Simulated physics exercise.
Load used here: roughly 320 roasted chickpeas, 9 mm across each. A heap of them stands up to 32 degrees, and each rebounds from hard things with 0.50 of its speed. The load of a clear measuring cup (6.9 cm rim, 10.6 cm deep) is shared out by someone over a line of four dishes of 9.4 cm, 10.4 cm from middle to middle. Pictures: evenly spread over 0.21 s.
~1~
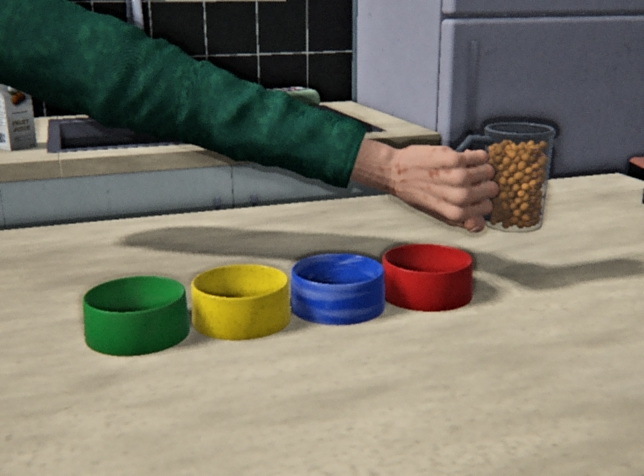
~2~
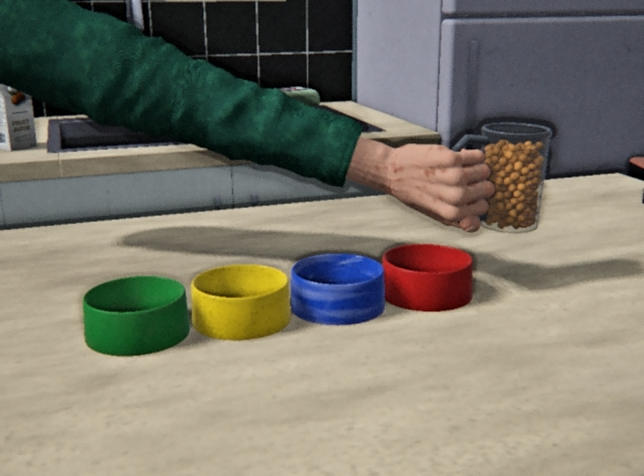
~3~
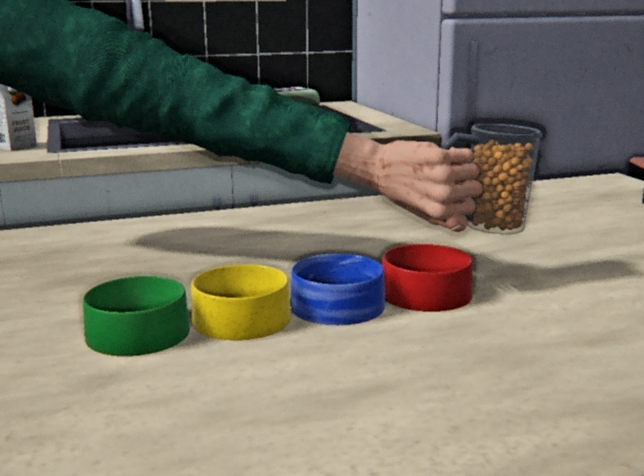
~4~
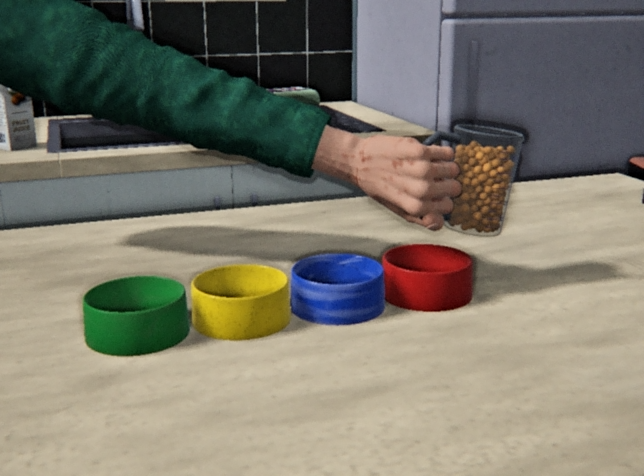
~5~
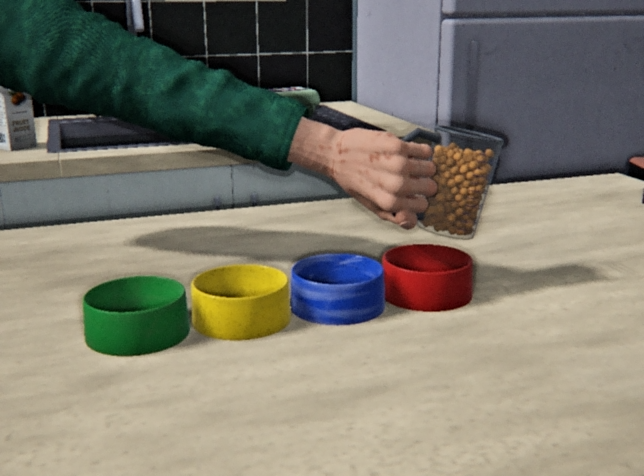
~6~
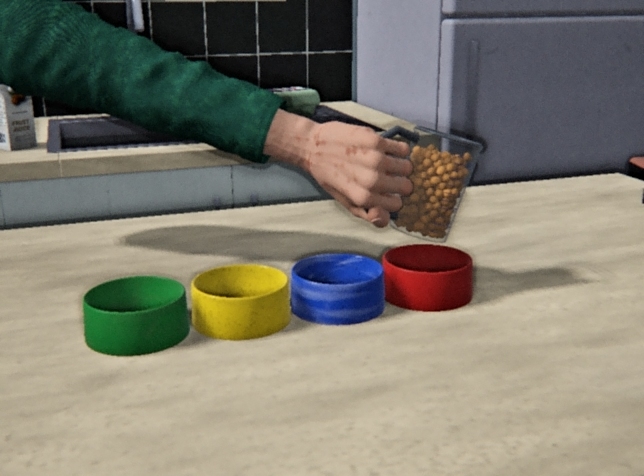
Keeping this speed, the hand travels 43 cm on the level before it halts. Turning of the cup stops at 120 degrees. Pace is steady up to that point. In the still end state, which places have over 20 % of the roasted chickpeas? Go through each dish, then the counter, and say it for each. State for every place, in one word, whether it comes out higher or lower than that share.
Red: Lower, blue: Lower, green: Higher, yellow: Higher, counter: Higher.
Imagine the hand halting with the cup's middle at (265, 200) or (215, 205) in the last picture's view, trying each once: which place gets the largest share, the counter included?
I'd bet on blue for the first try and yellow for the second.
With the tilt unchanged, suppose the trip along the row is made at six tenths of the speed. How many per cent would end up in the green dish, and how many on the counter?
Green: 30; counter: 30.
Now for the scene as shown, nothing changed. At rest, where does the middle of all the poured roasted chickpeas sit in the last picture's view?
Approximately (198, 316) in the last picture.
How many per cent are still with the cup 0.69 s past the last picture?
Around 95 in a hundred.
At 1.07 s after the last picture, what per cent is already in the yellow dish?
Near 20 per cent so far.
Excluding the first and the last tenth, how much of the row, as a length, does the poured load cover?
Roughly 12 cm.
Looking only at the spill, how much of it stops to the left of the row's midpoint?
I'd estimate close to 100 in a hundred.
Then, 0.41 s after the last picture, tilt 66 degrees; cup holds 100 %.
Then, 0.69 s after the last picture, tilt 100 degrees; cup holds 95 %.
Then, 1.07 s after the last picture, tilt 120 degrees; cup holds 35 %, green 20 %, yellow 20 %.
In the end, red 0 %, blue 0 %, green 30 %, yellow 35 %, counter 35 %.
